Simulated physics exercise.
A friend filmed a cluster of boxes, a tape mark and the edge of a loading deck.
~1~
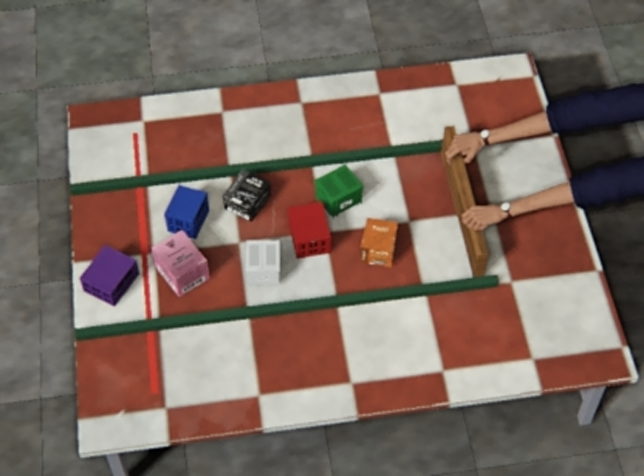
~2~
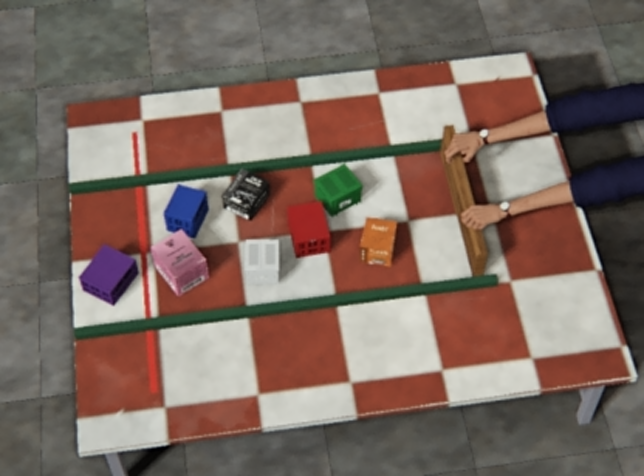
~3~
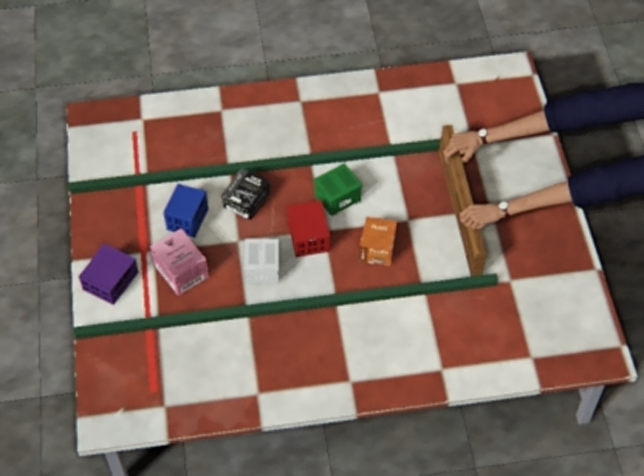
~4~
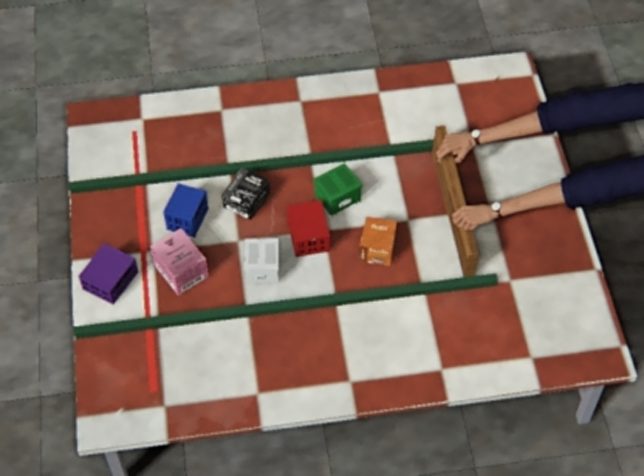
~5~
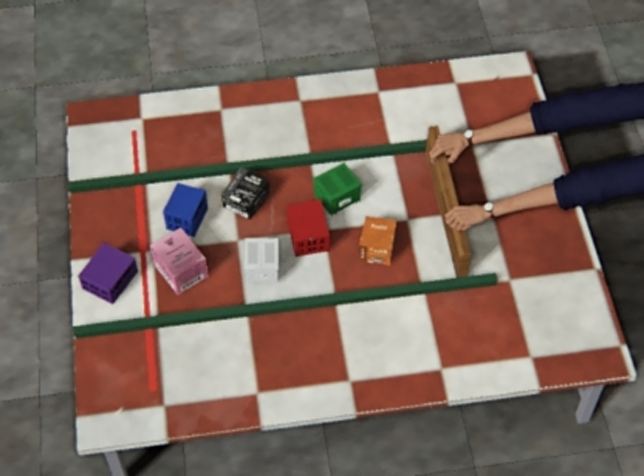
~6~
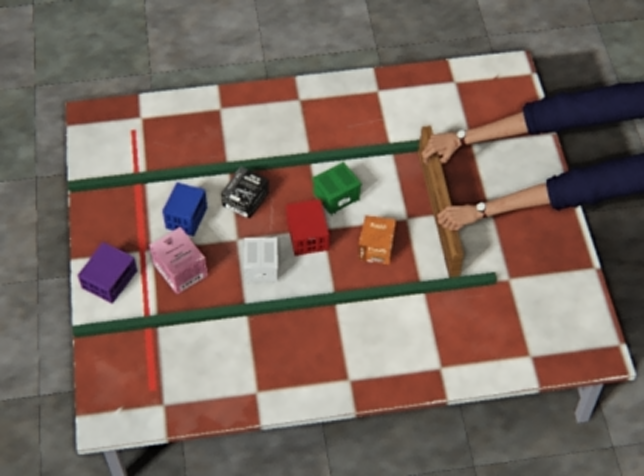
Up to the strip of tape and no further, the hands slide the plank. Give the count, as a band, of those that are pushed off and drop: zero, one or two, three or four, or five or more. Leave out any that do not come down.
The tally of those that come down is above two and below five.
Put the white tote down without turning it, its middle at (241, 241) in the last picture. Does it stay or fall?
Started there, the object drops over the edge.
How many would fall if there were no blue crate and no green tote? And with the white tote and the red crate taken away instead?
Result: 2, then 2.
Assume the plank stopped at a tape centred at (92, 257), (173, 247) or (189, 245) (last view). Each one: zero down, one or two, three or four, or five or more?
Going through the places as listed, I'd say more than four, then one to two, then one or two.
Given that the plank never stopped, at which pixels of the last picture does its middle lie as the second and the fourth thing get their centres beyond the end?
About (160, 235), then about (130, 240).
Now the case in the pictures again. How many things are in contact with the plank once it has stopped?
Count recorded: 3.
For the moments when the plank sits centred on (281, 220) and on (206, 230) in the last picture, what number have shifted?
At the first point the count is 6, at the second it's 8.
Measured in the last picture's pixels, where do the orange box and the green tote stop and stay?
Okay, so first (127, 275), and next (119, 206).
Soon after, none off yet; purple crate at rest near (108, 273); pink box at rest near (179, 261); blue crate at rest near (185, 209).
After that, none off yet; purple crate moving near (103, 273); pink box displaced about its own width near (149, 264); blue crate displaced about its own width near (146, 213).
In the end, the number that fall off is three or four; gone, blue crate, pink box and purple crate.
